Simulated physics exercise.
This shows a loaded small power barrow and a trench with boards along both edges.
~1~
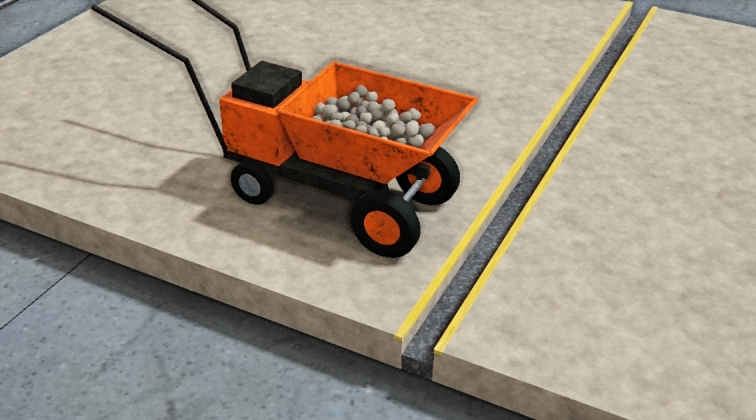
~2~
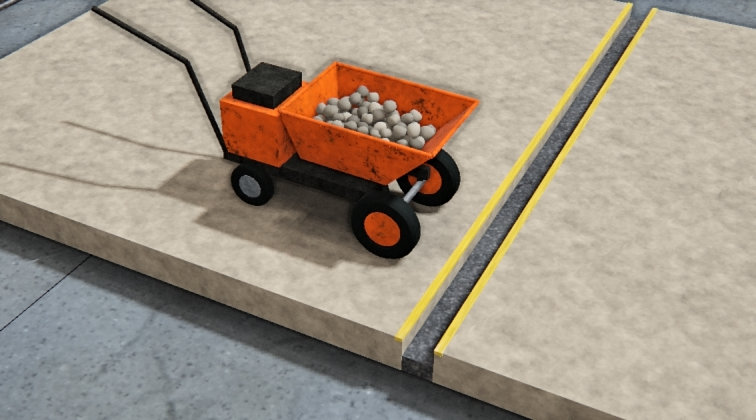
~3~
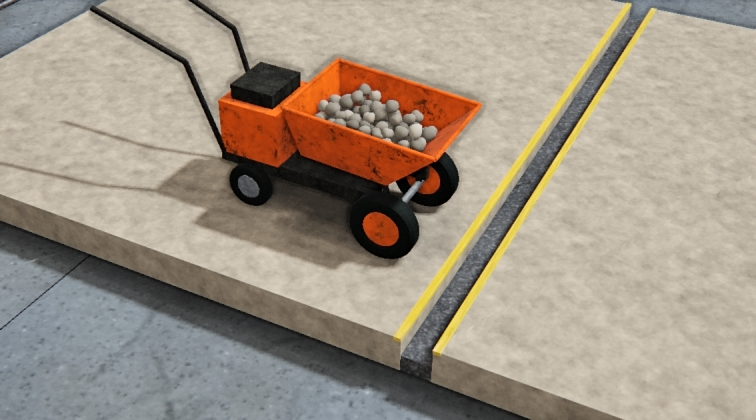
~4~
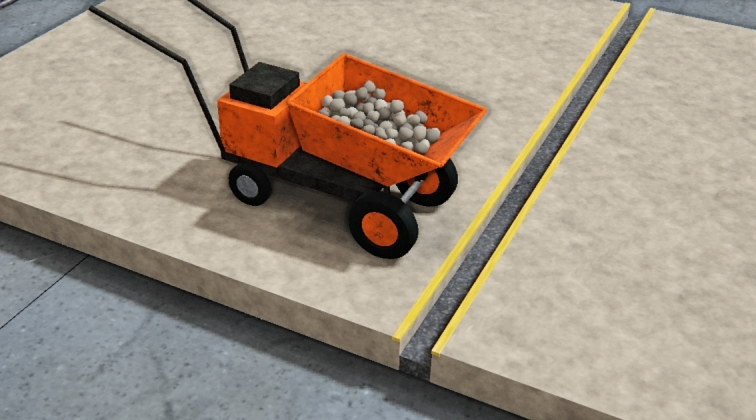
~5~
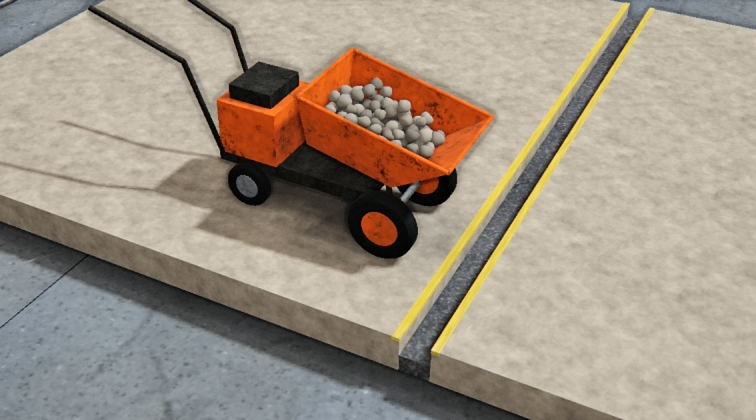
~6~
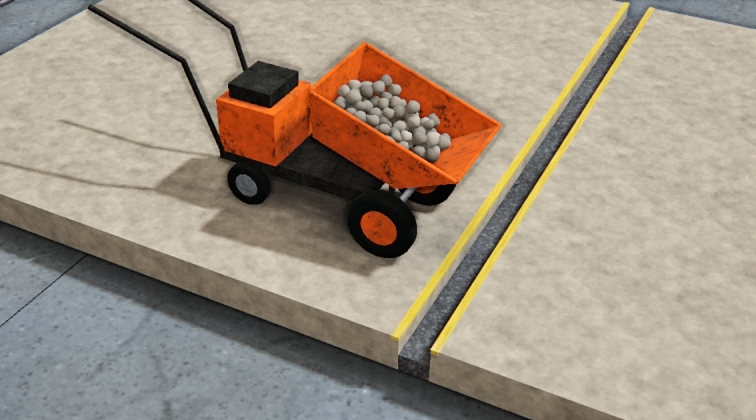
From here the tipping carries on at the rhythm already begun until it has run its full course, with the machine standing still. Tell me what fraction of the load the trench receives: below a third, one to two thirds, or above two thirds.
Trench gets below a third.
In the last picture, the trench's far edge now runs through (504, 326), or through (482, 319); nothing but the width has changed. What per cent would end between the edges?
Around 60 percent first, around 20 percent second.
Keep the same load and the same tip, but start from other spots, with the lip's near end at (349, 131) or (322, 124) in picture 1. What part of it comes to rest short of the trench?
The first position yields around 40 per cent; the second yields around 60 per cent.
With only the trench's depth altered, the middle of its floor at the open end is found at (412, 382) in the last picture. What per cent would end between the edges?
Something close to 0 per cent.
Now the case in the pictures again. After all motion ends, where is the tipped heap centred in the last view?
The centre ends up roughly at (547, 265).
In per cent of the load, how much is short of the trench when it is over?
Roughly 0 per cent of the load.
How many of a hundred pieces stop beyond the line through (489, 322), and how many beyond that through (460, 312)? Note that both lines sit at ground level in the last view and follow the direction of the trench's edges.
In order: 70 per cent, then 80 per cent.
Just after the last frame, skip tipped steeply; every one in the skip.
A moment on, skip tipped right over; the larger part in the skip; roughly a quarter beyond it.
Further on, skip tipped right over; roughly a quarter in the skip; the larger part beyond it.
When it is over, skip tipped right over; roughly a quarter in the skip; not one in or heaped over the trench; the larger part beyond it.
